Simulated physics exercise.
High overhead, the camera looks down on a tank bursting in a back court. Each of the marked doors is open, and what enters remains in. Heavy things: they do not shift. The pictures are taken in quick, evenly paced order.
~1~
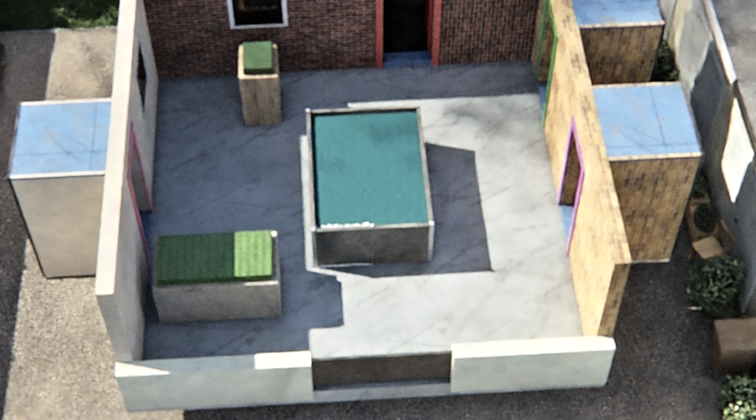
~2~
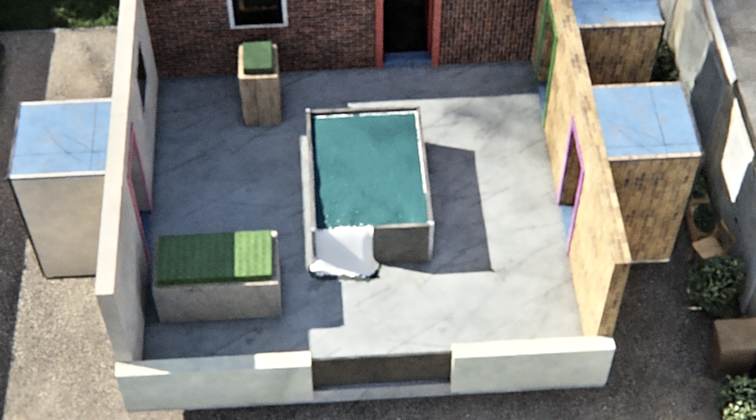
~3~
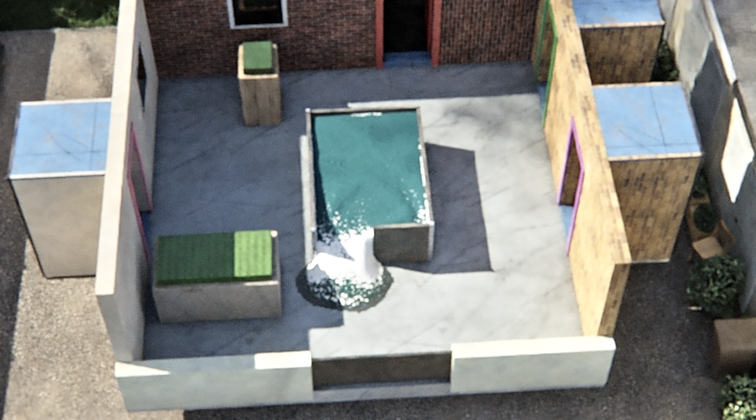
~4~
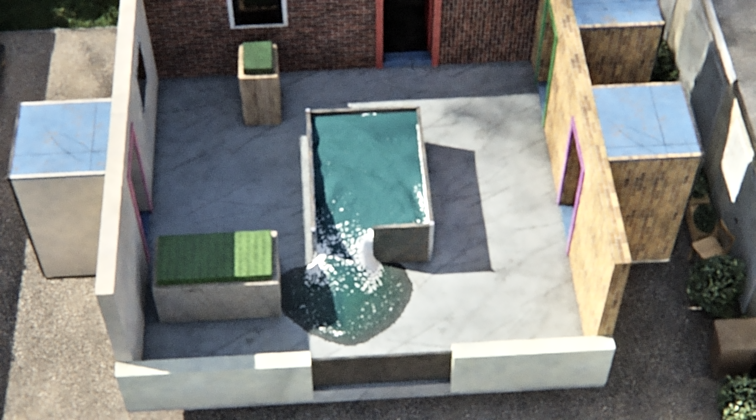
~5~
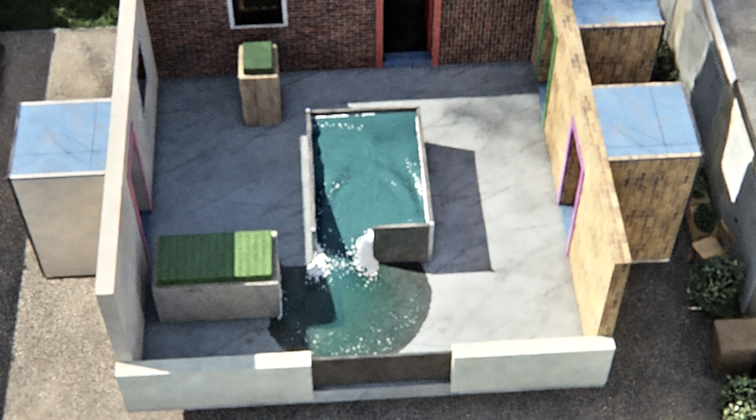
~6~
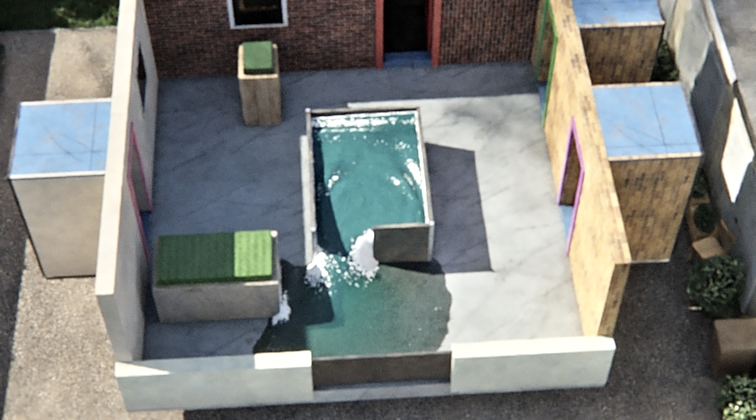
Water burst from the near left corner of a raised tank in a walled courtyard, foamed onto the grey paving, and spread in a widening pool toward the low front wall and grass-topped block.
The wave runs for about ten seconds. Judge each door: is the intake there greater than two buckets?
My prediction: Red door: At most two buckets, green door: At most two buckets, pink door: At most two buckets, purple door: Over two buckets.
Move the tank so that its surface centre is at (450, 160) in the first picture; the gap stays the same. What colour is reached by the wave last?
That would be the red door.
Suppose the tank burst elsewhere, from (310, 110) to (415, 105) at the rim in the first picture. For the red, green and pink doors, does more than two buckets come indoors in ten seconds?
As I see it, the red door overshoots, while the green door overshoots and the pink door overshoots.
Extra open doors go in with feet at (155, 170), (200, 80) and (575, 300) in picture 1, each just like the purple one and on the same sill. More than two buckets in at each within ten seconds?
Well, the first is below the limit, the next is above the limit, and the last is above the limit.
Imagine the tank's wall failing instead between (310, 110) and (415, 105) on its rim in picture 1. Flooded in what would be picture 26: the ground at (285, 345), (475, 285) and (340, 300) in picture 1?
Spot one ends up untouched by the spill, spot two untouched by the spill, spot three untouched by the spill.
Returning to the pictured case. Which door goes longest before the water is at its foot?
Result: The one in red.
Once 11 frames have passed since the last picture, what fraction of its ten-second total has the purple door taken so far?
About 0 per cent.
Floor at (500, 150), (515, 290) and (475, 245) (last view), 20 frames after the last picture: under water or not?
Result, in that order: Not wetted / wetted / wetted.
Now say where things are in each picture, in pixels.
The first frame shows the water tank at (368, 169) is whole and still.
In the second frame, water pours out at (345, 252) and has run to (312, 268).
In the third frame, water pours out at (345, 252) and has run to (366, 305).
In the fourth frame, the front is at (349, 342), out from the gap at (345, 253).
In the fifth frame, water pours out at (345, 253) and has run to a hidden place.
In the sixth frame, the front is at a hidden place, out from the gap at (345, 253).
A moment on, water covers 20 % of the floor; the red door not reached, the green door not reached, the pink door not reached, the purple door not reached.
Next, water covers 30 % of the floor; the red door not reached, the green door not reached, the pink door not reached, the purple door not reached.
Then, water covers 50 % of the floor; the red door not reached, the green door not reached, the pink door wet at the sill, nothing in, the purple door wet at the sill, nothing in.
Later, water covers 85 % of the floor; the red door wet at the sill, nothing in, the green door wet at the sill, nothing in, the pink door under two buckets in, the purple door over two buckets in.
In the end, water covers 95 % of the floor; the red door wet at the sill, nothing in, the green door wet at the sill, nothing in, the pink door under two buckets in, the purple door over two buckets in.
